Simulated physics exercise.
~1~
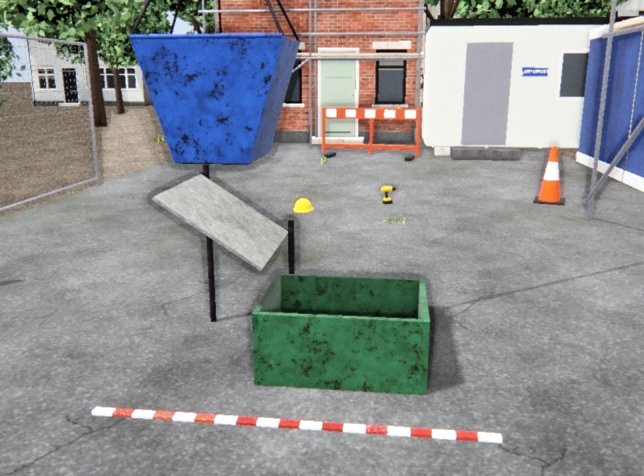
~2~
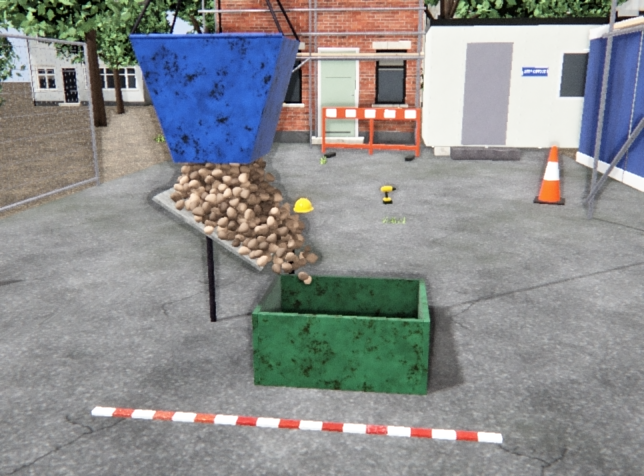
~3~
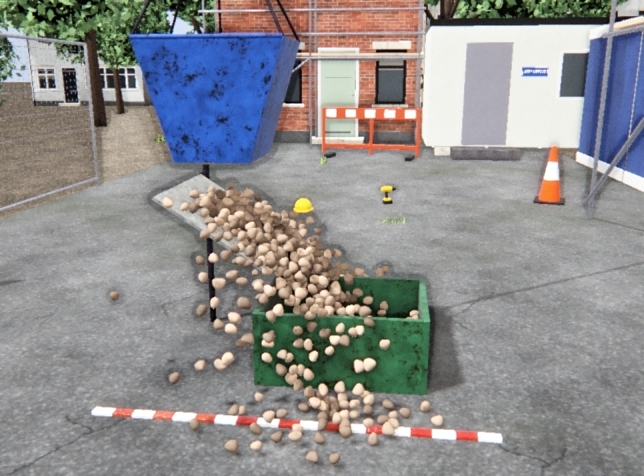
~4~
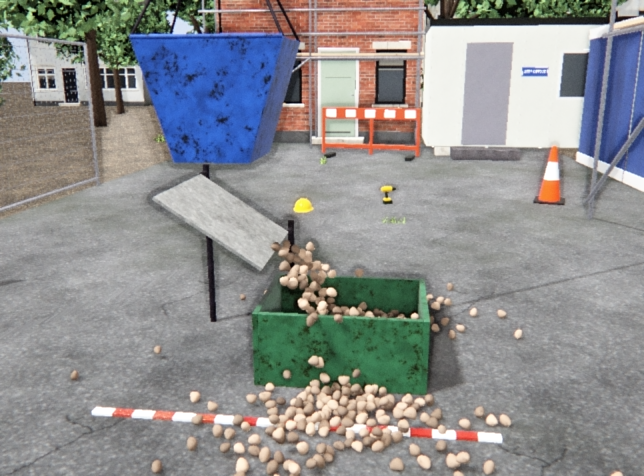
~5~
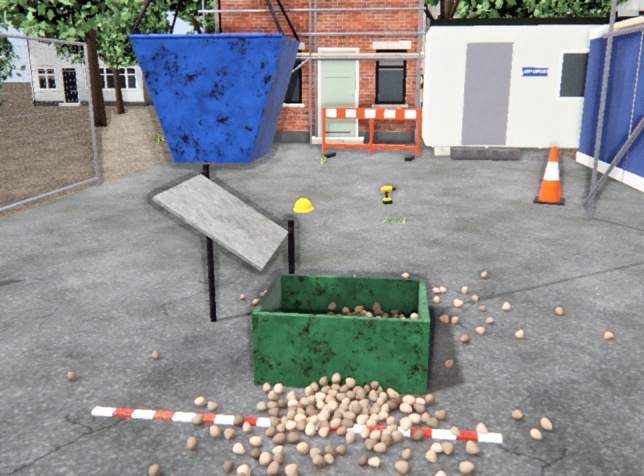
The footage shows a blue skip hanging over a tilted grey slab as a load of brownish stones drops from it, slides down to the right and pours into and around a green bin. Many stones end up inside, while others lie scattered across the ground and around a striped staff.
